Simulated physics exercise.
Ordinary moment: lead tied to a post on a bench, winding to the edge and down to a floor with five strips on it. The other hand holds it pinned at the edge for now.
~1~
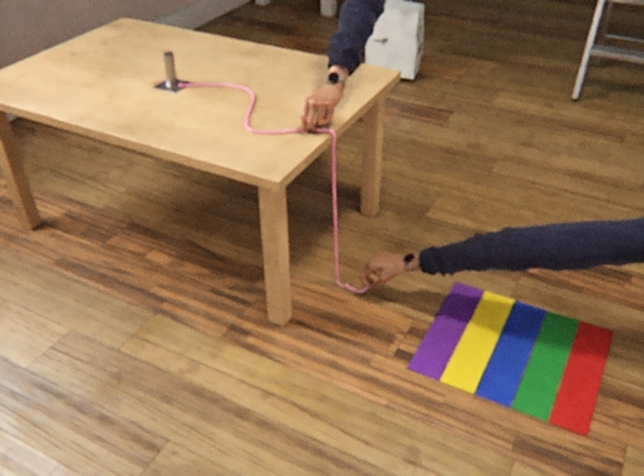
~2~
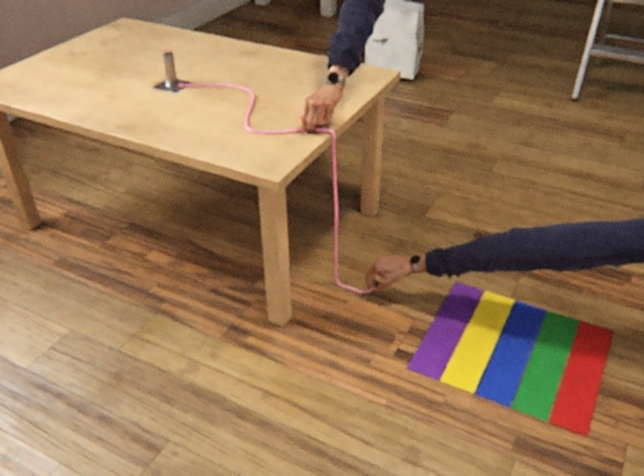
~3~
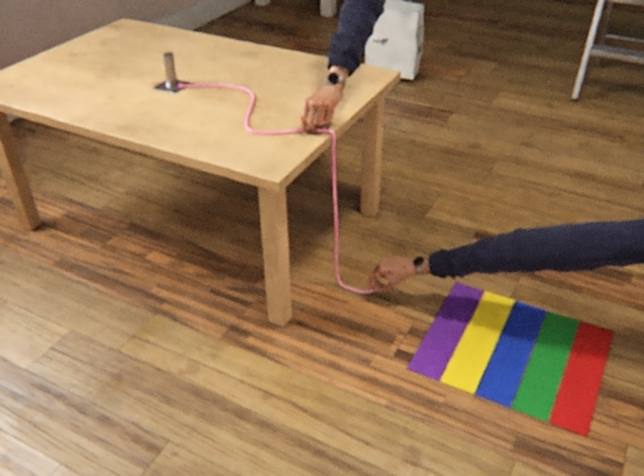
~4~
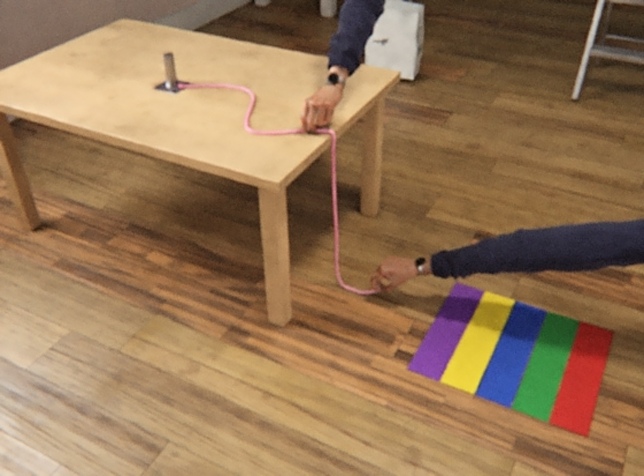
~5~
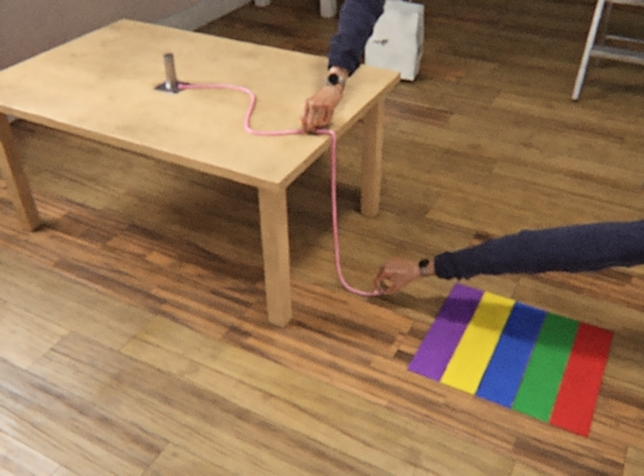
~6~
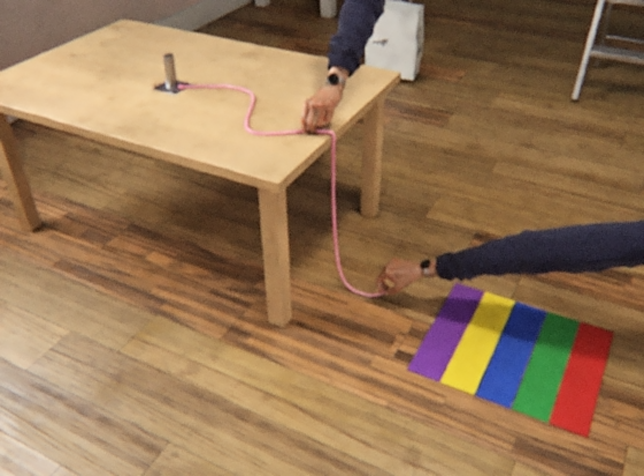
The clip shows a pink cord running from a post on a wooden table and over its edge, where one hand pins it, while another hand near the floor draws the cord's end slightly right, beside five coloured strips.
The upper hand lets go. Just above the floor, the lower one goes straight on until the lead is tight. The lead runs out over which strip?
The green one.
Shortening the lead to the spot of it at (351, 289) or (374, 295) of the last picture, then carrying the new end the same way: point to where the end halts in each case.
Taking the tries in order, the answers are (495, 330) and (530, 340).
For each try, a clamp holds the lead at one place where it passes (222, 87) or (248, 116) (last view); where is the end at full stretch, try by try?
(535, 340), then (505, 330).
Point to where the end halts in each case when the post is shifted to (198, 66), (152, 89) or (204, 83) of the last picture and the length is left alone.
The places are (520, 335), (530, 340) and (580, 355).
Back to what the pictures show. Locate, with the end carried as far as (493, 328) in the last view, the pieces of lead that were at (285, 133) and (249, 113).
One lands at (336, 148), the other at (277, 118).
Early on, end near (493, 328); over yellow.
Midway, end near (528, 339); over blue.
At the end of the slack, end near (550, 347); over green. It halts on the green strip.
